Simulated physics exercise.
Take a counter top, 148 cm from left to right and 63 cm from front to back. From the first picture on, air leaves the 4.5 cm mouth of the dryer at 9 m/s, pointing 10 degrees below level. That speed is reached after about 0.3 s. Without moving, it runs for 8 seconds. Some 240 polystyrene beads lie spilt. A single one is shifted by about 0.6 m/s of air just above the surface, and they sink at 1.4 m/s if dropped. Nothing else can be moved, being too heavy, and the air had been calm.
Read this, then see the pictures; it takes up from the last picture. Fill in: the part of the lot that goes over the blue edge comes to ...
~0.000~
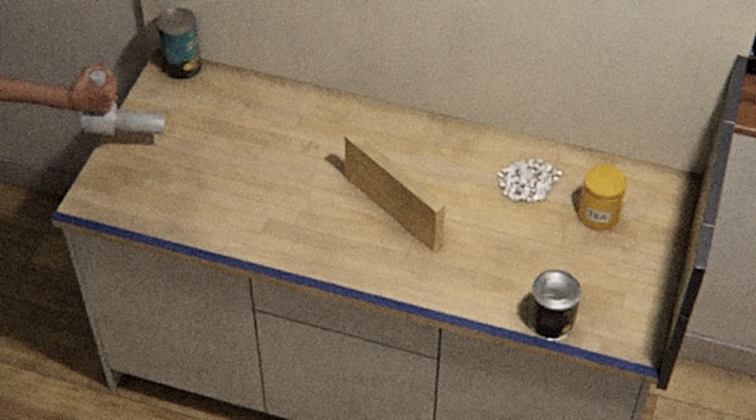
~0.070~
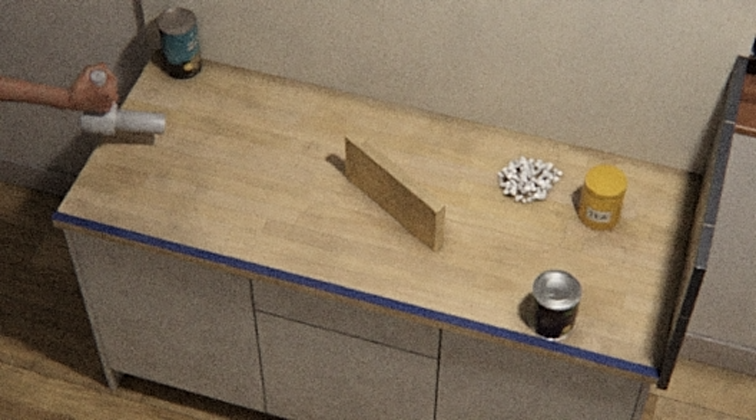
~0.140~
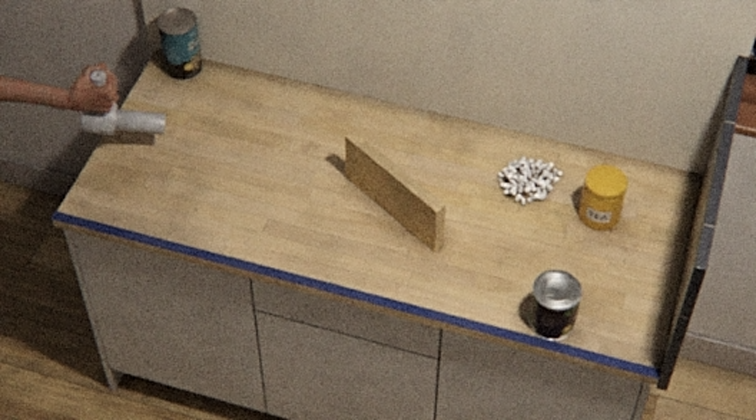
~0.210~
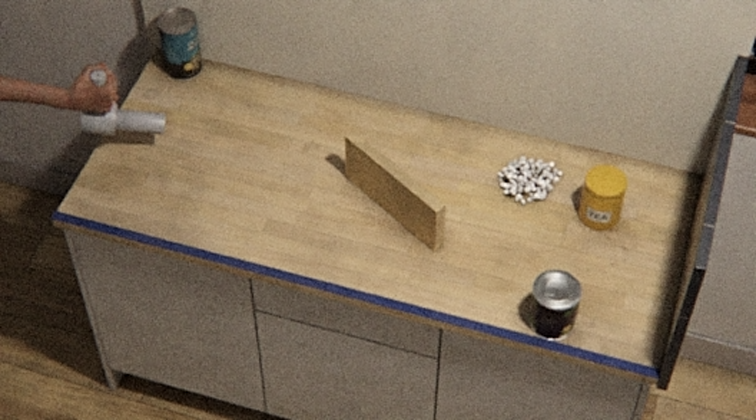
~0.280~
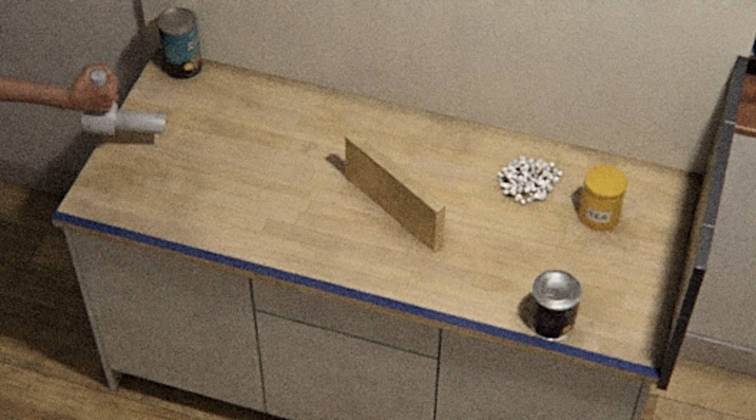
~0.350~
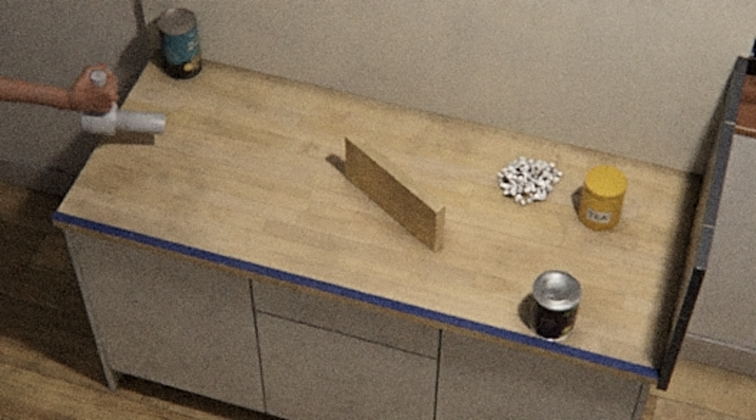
Over a quarter.
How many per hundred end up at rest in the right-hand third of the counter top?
Roughly 4 %.
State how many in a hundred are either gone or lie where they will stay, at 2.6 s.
Estimated share: Near 60 %.
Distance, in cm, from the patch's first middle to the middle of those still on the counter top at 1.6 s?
Roughly 25 cm.
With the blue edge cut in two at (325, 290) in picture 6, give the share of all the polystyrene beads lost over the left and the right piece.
About 0 per cent left, about 100 per cent right.
After 1.6 s, 99 % are on the move or not yet settled, 35 % are over the blue edge; the middle of those still in play is near (602, 247).
After 2.6 s, 42 % are on the move or not yet settled, 68 % are over the blue edge; the middle of those still in play is near (657, 306).
After 4.4 s, 6 % are on the move or not yet settled, 94 % are over the blue edge.
After 8.0 s, at the end, 96 % are over the blue edge.
